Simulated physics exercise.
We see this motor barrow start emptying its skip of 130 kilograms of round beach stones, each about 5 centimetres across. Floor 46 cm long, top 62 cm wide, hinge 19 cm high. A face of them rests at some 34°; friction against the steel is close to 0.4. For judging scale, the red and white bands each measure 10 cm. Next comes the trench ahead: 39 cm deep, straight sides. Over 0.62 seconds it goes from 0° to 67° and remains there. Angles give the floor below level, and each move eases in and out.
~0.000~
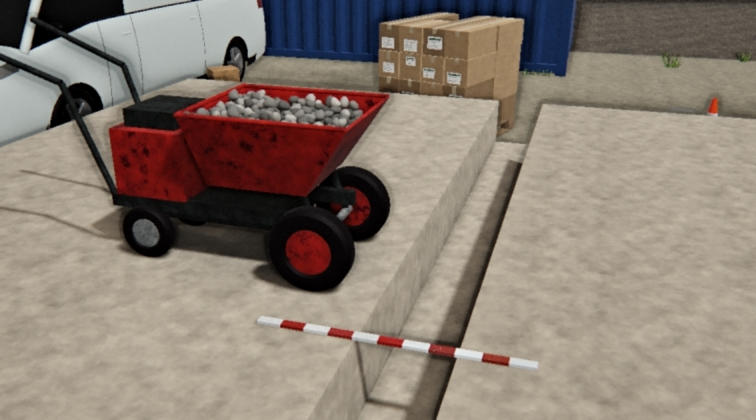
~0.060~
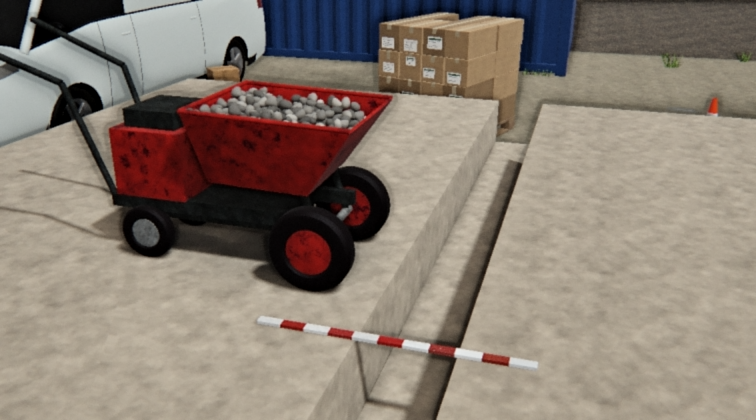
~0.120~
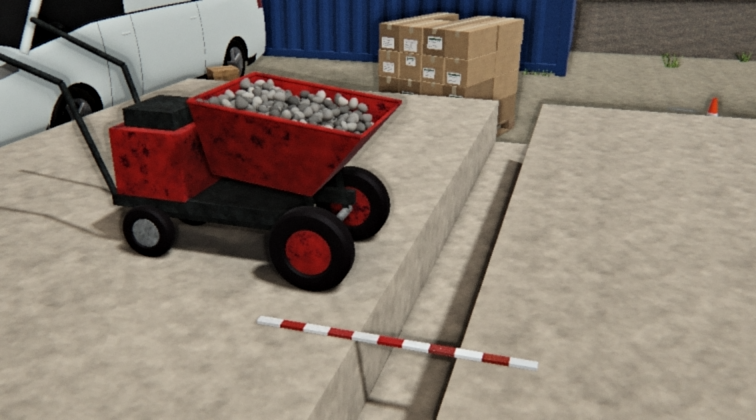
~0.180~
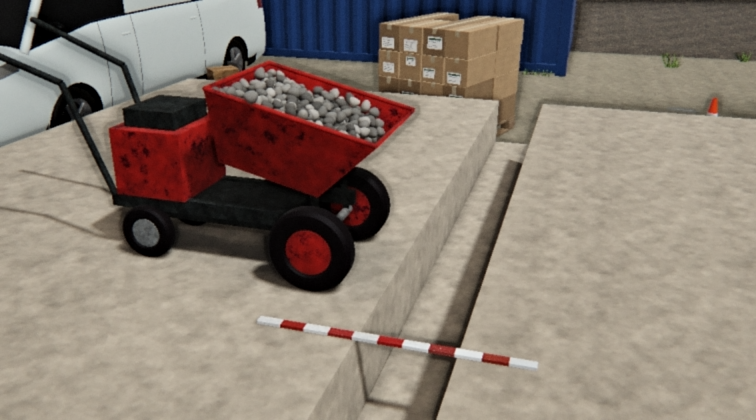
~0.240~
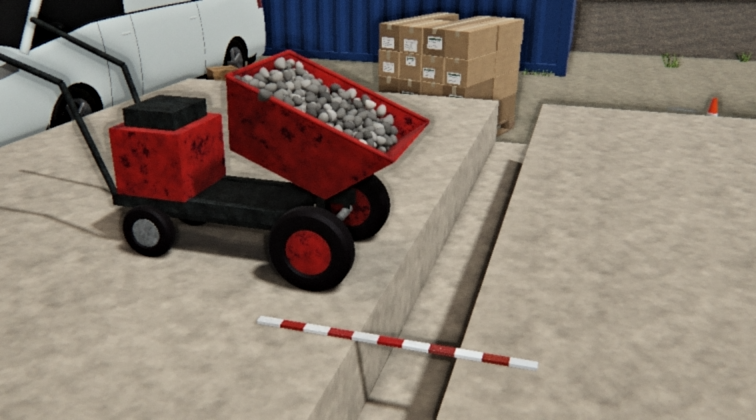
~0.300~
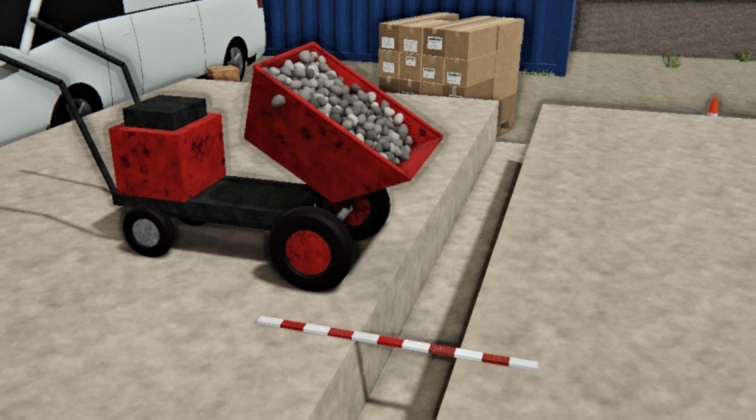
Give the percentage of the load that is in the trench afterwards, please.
Near 36 per cent of the load.
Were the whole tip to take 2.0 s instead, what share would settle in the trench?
Then some 55 per cent would.
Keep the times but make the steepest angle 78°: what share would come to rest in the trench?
Roughly 25 per cent would end in the trench.
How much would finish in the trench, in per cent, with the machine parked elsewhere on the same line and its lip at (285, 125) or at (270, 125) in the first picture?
First place roughly 80%, second roughly 95%.
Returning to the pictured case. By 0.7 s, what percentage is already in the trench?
Approx. 5 % of the load.
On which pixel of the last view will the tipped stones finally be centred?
At about pixel (522, 284) in the last view.
After 0.5 s the floor is at 56°; 100 % in the skip; the foremost stones are at (432, 208).
After 0.7 s the floor is at 67°; 73 % in the skip, 5 % in the trench, 22 % past the trench; the foremost stones are at (544, 273).
After 1.1 s the floor is at 67°; 30 % in the skip, 8 % in the trench, 62 % past the trench; the foremost stones are at (732, 300).
After 3.0 s the floor is at 67°; 0 % in the skip, 36 % in the trench, 64 % past the trench; the foremost stones are past the picture's edge.
